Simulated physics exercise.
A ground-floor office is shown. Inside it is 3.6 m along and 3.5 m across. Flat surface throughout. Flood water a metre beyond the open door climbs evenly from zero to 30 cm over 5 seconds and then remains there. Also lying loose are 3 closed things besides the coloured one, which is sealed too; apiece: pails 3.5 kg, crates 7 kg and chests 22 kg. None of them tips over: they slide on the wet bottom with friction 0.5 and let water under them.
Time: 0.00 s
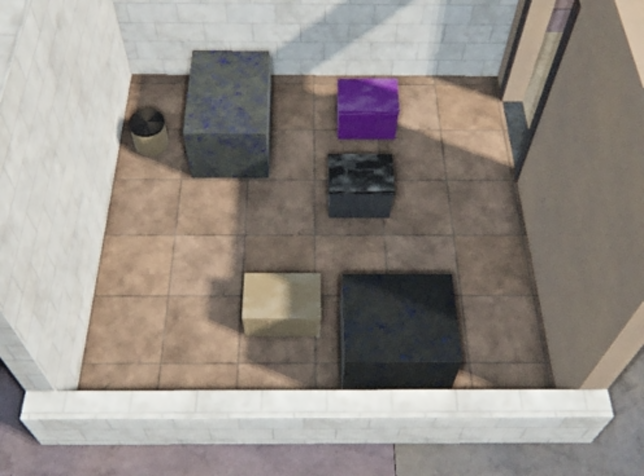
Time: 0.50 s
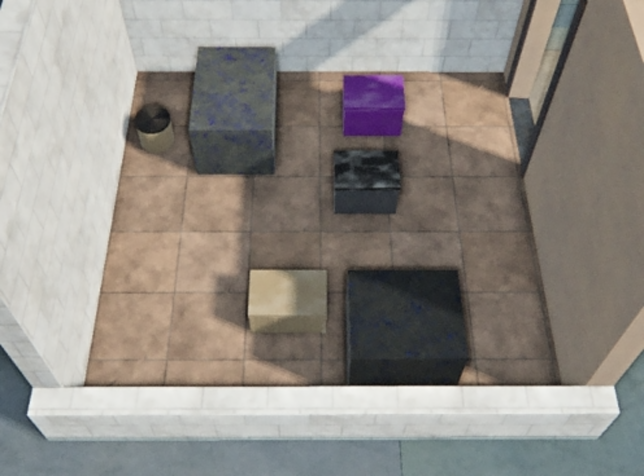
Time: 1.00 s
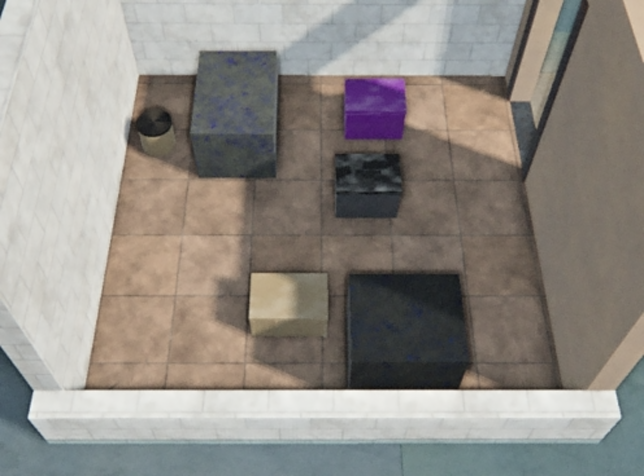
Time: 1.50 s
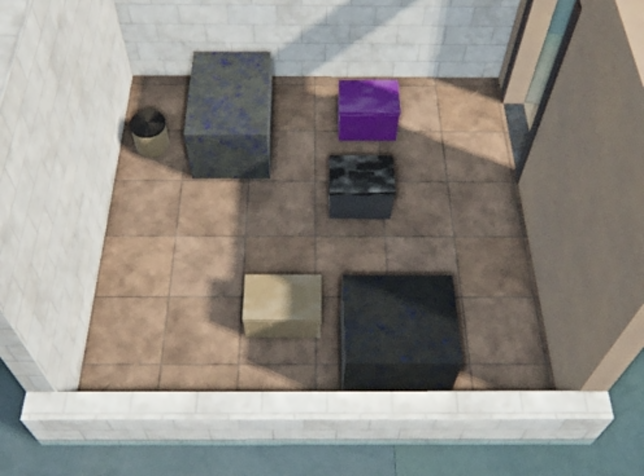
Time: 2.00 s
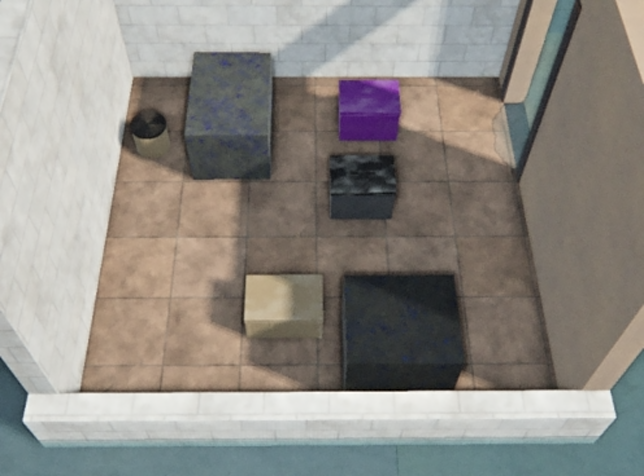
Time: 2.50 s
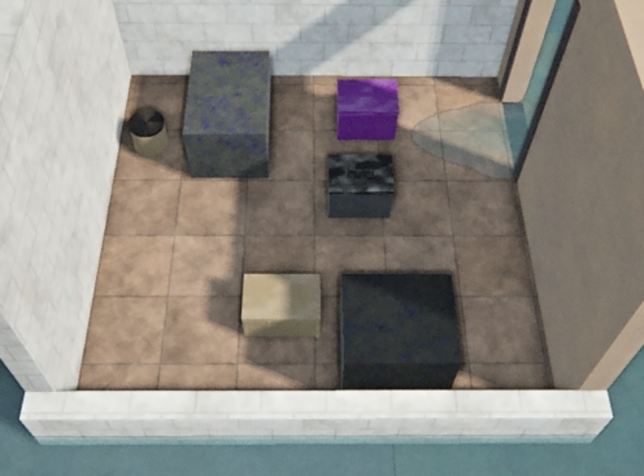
A tiled room with a purple chest, several dark and tan boxes and a small bin stayed still while water spread over the ground outside, then crept in through the doorway on the right.
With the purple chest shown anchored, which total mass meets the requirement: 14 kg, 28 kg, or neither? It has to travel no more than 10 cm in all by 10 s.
Outcome: Neither mass serves.
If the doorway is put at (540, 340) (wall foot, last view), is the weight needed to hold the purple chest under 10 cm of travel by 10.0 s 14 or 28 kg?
Moved there, neither choice works.
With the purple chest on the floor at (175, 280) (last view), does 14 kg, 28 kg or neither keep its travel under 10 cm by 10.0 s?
Here both come up short.
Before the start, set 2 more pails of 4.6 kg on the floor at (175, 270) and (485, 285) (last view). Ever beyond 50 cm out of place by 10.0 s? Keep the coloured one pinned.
Order as asked: Goes beyond / stays within.
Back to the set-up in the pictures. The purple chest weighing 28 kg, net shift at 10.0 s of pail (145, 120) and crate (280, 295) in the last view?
Respectively 100 and 100 centimetres.
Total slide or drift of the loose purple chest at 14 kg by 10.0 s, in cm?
I'd say roughly 250 centimetres in all.
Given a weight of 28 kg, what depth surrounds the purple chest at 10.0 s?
18 cm, roughly.
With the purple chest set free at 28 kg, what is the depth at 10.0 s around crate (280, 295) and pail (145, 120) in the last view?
Depth approx. 20 cm / 14 cm.
After 3.5 s the purple chest would be 0 cm from its start with 14 kg and 0 cm from its start with 28 kg; 4 cm of water round it then.
After 4.5 s the purple chest would be 29 cm from its start with 14 kg and 0 cm from its start with 28 kg; 6 cm of water round it then.
After 7.0 s the purple chest would be 55 cm from its start with 14 kg and 68 cm from its start with 28 kg; 15 cm of water round it then.
After 10.0 s the purple chest would be 174 cm from its start with 14 kg and 219 cm from its start with 28 kg; 18 cm of water round it then.
